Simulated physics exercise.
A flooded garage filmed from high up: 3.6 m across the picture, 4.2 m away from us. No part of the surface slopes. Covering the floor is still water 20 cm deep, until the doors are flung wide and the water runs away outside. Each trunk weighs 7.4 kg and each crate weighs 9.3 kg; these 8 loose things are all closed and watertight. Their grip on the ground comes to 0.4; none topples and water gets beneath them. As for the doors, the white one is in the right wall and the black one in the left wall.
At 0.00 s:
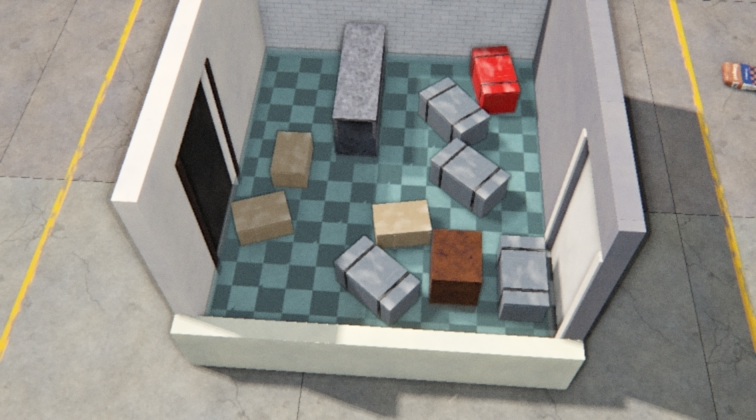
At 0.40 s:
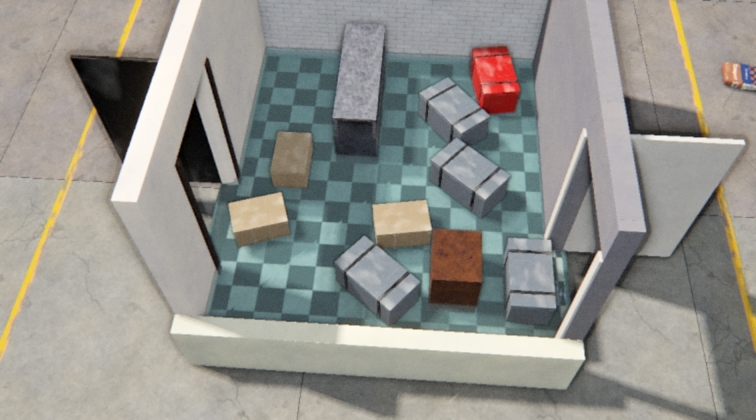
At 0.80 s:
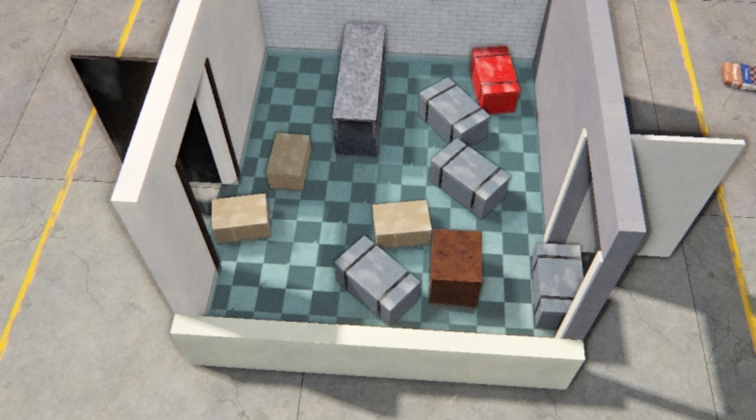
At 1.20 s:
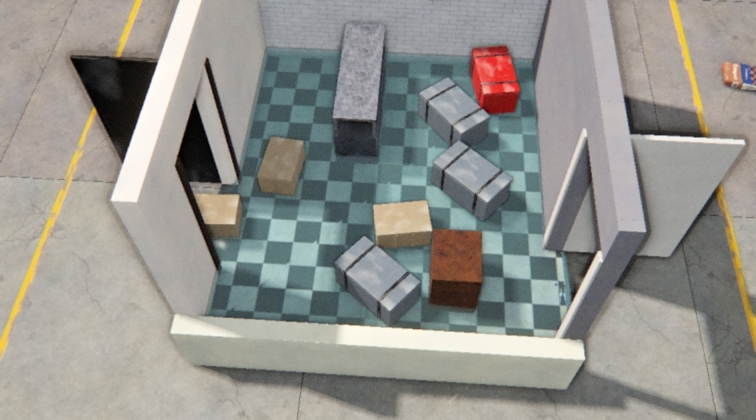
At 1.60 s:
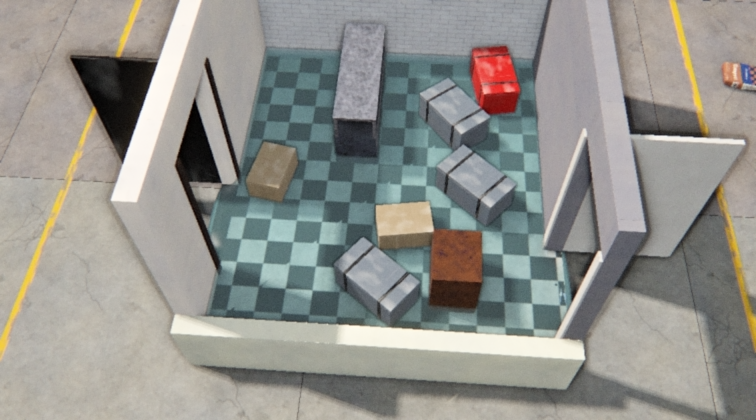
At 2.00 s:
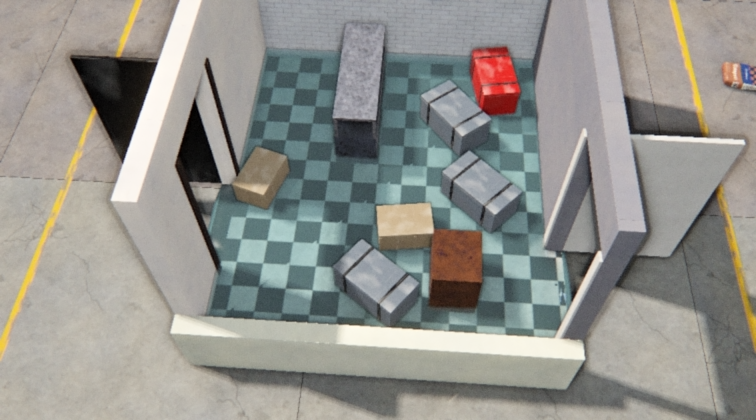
Flooded garage's side doors swinging open, a grey trunk drifting out right, then a tan box out left as another edges left.
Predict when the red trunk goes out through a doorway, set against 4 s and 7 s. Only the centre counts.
It goes out after 7 s, or not at all.
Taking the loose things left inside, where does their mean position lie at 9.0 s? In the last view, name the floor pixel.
Close to pixel (440, 231).
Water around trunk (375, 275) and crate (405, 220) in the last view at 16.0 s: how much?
First about 6 cm, second about 6 cm.
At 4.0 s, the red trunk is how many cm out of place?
30 cm, give or take.
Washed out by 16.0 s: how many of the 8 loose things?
I get 5 in all.
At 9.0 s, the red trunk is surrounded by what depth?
I'd put it at about 10 cm.
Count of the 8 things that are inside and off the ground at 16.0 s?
The number is 3.
After 4.0 s the red trunk is near (495, 87), 0.3 m from its start, afloat; 3 of 8 are out; 5 afloat.
After 9.0 s the red trunk is near (498, 113), 0.6 m from its start, afloat; 4 of 8 are out; 4 afloat.
After 16.0 s the red trunk is near (507, 186), 1.7 m from its start, afloat; 5 of 8 are out; 3 afloat.
After 20.0 s the red trunk has gone out (at 20.0 s); 6 of 8 are out; 2 afloat.
